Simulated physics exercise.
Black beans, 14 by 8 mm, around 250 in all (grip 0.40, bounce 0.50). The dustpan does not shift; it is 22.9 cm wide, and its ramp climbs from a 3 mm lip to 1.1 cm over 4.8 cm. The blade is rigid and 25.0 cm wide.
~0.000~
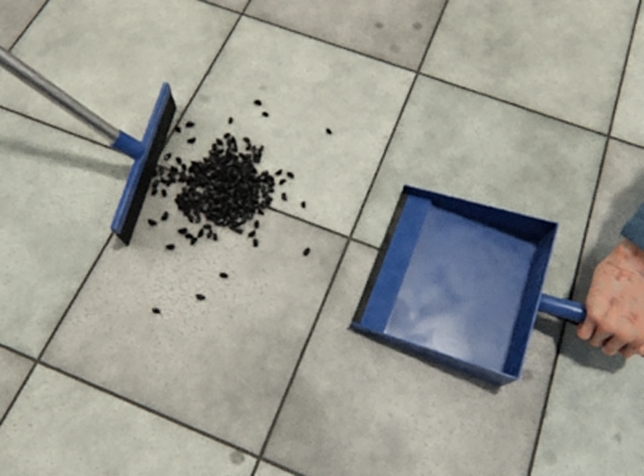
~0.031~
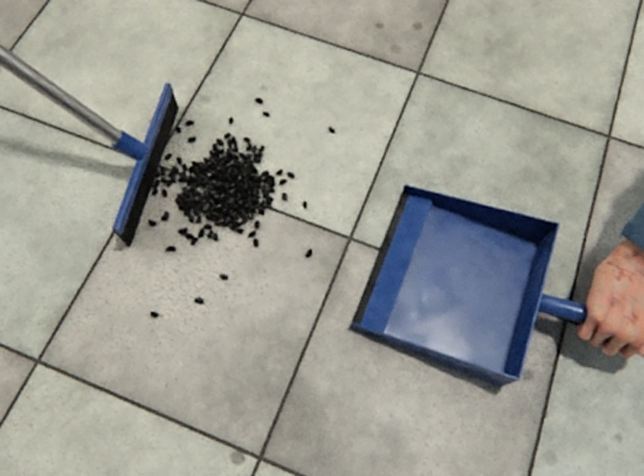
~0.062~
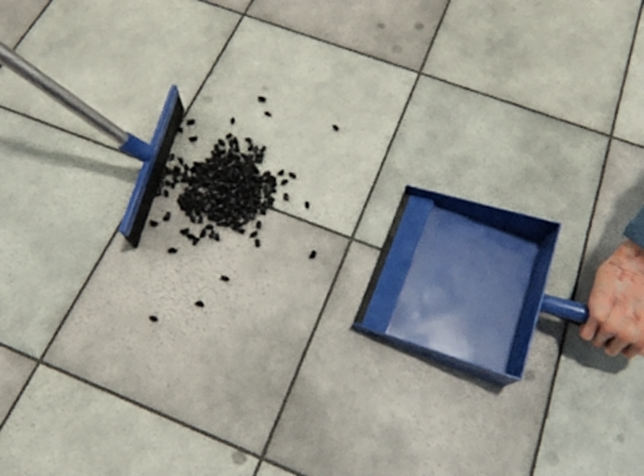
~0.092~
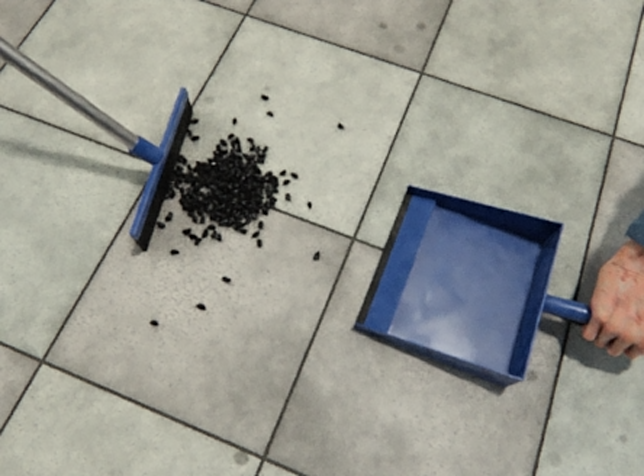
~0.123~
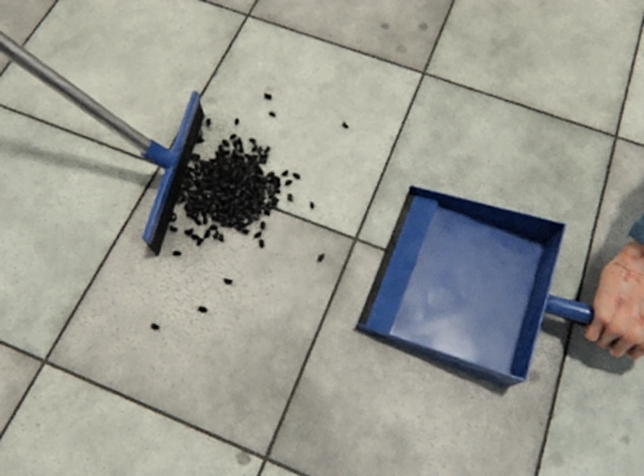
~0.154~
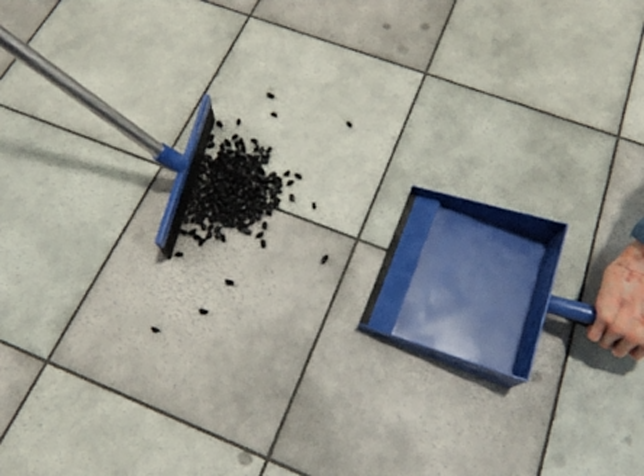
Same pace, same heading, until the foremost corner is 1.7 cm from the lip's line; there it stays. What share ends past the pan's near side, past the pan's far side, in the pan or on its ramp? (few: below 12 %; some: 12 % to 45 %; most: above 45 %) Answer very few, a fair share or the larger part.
Near side very few, far side a fair share, pan a fair share.
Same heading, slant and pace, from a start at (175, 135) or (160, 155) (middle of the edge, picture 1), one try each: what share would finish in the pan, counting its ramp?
Some 30 and 30 per cent.
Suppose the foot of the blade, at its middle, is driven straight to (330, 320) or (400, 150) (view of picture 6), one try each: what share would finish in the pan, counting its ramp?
Some 5 and 10 per cent.
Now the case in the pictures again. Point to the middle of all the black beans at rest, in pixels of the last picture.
At about (387, 227).
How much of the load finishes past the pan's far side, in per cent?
About 20 per cent.
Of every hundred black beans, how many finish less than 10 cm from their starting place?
Some 5 per cent.
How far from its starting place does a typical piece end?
Some 24 cm.
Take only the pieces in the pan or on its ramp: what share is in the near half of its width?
About 40 per cent.
After 0.41 s, middle of the blade 18 cm from the lip; 0 % over the lip, far side 10 %, near side 0 %.
Then, at 0.59 s, middle of the blade 9 cm from the lip; 0 % over the lip, far side 15 %, near side 0 %.
Then, at 0.88 s, middle of the blade 4 cm from the lip; 25 % over the lip, far side 20 %, near side 5 %.
At rest (2.3 s), near side 5 %, far side 20 %, pan 25 %, in front of the lip or behind the blade 55 %.
